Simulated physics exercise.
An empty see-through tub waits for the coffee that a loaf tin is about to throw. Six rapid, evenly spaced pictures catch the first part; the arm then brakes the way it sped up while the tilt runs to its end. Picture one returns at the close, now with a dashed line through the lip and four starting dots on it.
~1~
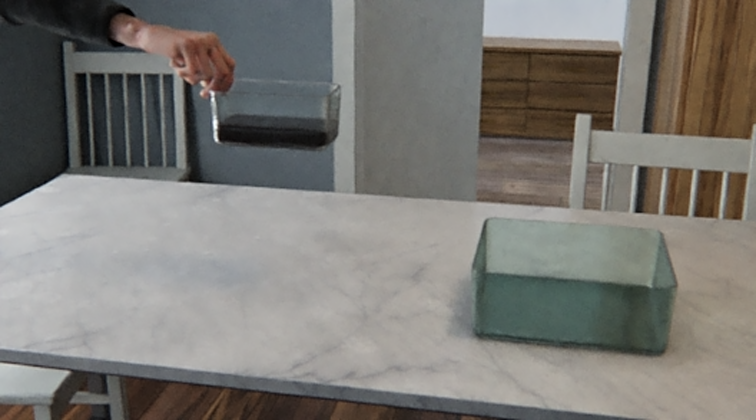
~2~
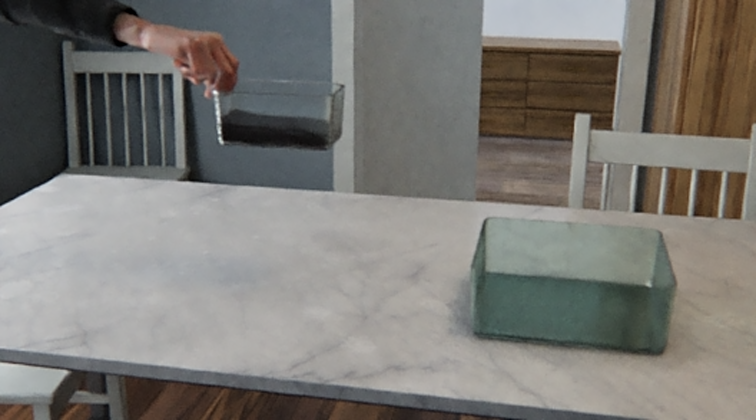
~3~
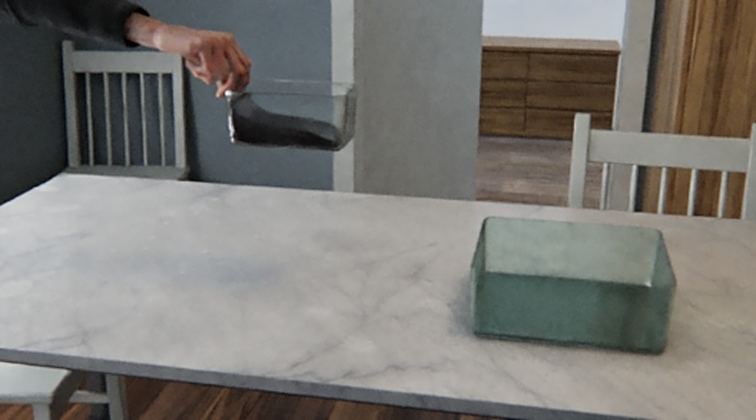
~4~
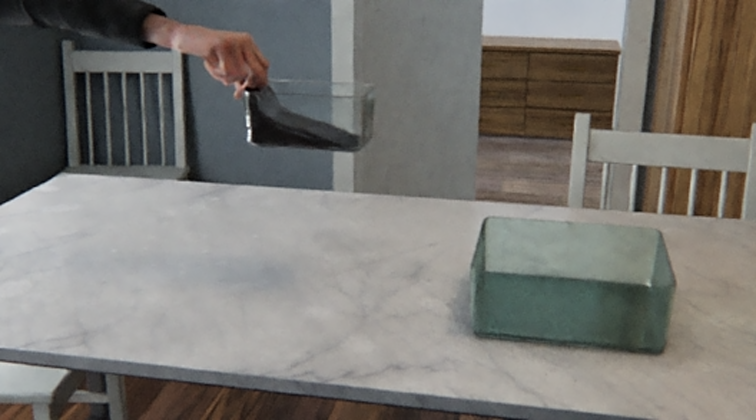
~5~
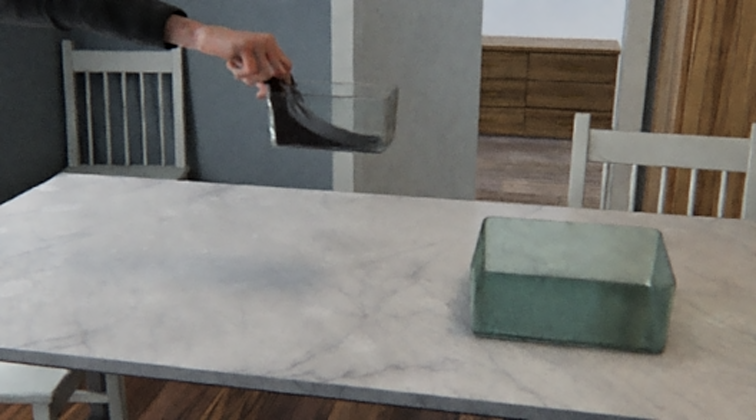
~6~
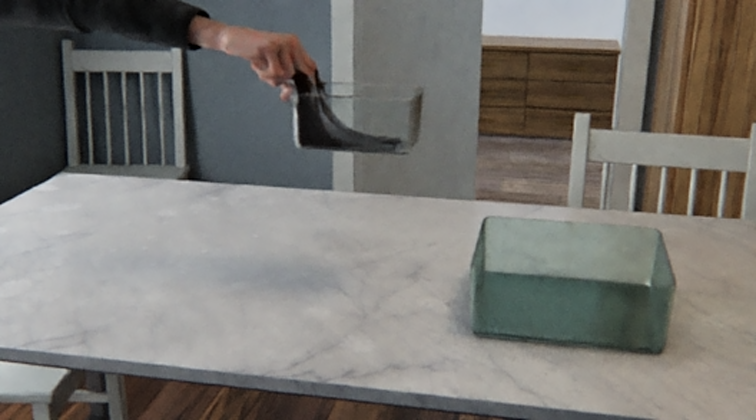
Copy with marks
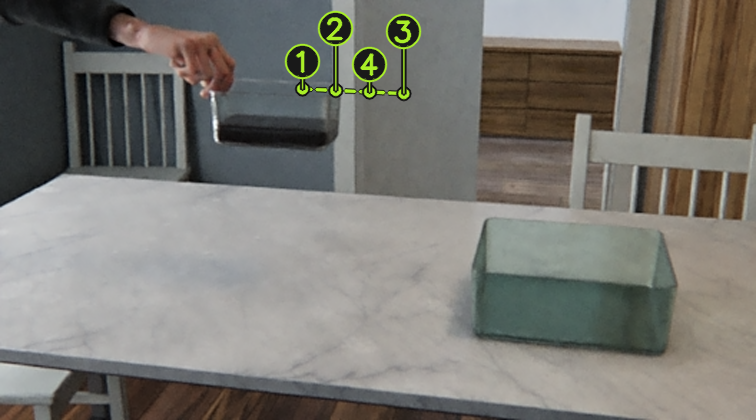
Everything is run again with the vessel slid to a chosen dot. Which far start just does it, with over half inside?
I would pick dot 4.
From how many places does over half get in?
Two of the four.
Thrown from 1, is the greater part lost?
Yes.
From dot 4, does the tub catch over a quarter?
Yes, clearly.
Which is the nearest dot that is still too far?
It is 2.
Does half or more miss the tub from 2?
Yes, that goes wrong.
On the marked copy, 1 at (302, 89); 2 at (335, 90); 3 at (403, 93); 4 at (369, 92).
With 1, about 26 % lands in the tub, 56 % falls short and 18 % goes beside or beyond.
With 2, about 36 % lands in the tub, 43 % falls short and 21 % goes beside or beyond.
With 3, about 68 % lands in the tub, 3 % falls short and 29 % goes beside or beyond.
With 4, about 68 % lands in the tub, 6 % falls short and 26 % goes beside or beyond.
